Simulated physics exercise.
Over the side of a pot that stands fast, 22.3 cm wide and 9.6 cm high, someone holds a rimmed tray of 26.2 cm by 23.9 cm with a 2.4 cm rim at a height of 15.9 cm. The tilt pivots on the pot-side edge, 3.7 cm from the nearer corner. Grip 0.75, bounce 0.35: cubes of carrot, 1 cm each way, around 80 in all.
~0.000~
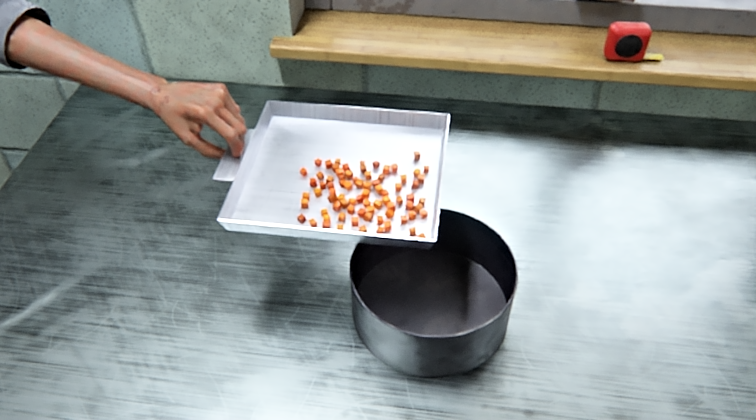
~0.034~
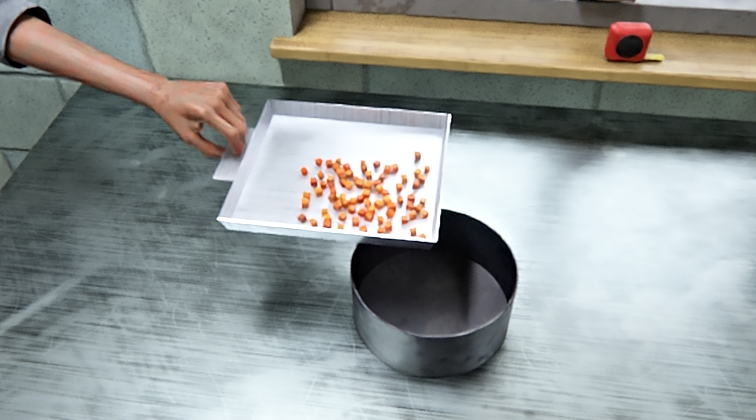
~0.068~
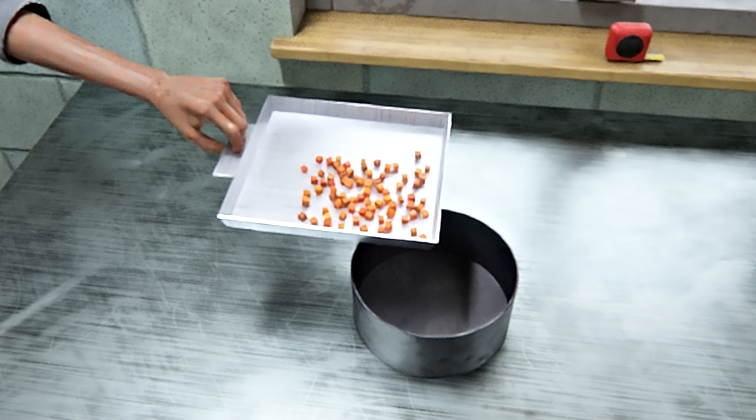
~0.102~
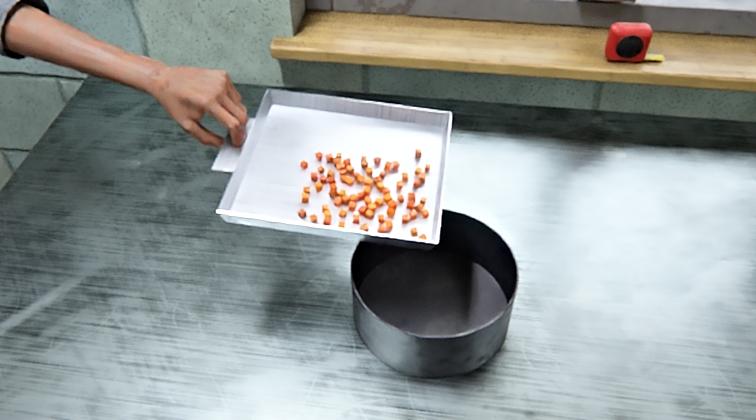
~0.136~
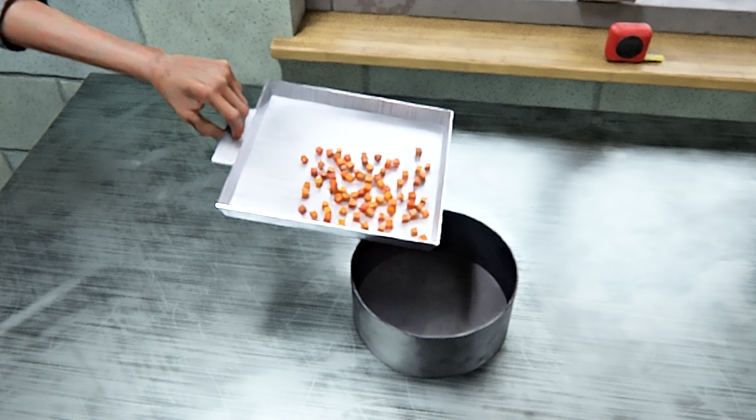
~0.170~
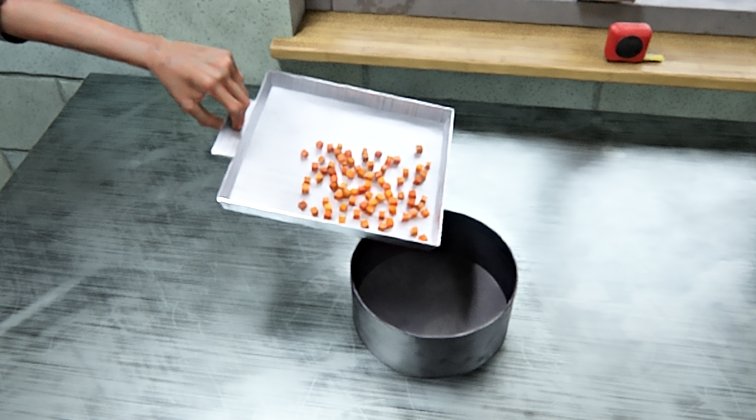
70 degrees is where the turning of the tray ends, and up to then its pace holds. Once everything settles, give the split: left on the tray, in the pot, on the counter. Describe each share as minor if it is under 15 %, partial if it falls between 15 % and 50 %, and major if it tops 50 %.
My prediction: Tray: I expect the majority share to finish up there; pot: I expect a reasonable chunk to finish up there; counter: I expect a stray few to finish up there.
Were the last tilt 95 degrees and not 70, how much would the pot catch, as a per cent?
100 %.
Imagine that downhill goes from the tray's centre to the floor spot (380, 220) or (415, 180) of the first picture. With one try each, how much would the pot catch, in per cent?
I'd put it at roughly 35 per cent for the first tilt and roughly 15 per cent for the second.
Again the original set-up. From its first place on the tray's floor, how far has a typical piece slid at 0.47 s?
I'd say close to 1 centimetres.
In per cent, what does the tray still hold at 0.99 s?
About 65 per cent.
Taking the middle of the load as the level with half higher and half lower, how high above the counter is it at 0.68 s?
Roughly 20 cm.
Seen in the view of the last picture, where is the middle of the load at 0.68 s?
Look about (429, 203) in the last view.
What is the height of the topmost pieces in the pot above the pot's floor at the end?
Measured height: Approx. 1.0 cm.
After 0.47 s, tilt 40 degrees; the tray holds 100 %, the pot 0 %.
Then, at 0.68 s, tilt 60 degrees; the tray holds 100 %, the pot 0 %.
Then, at 0.99 s, tilt 70 degrees; the tray holds 65 %, the pot 30 %.
At rest (2.2 s), tray 60 %, pot 40 %, counter 0 %.
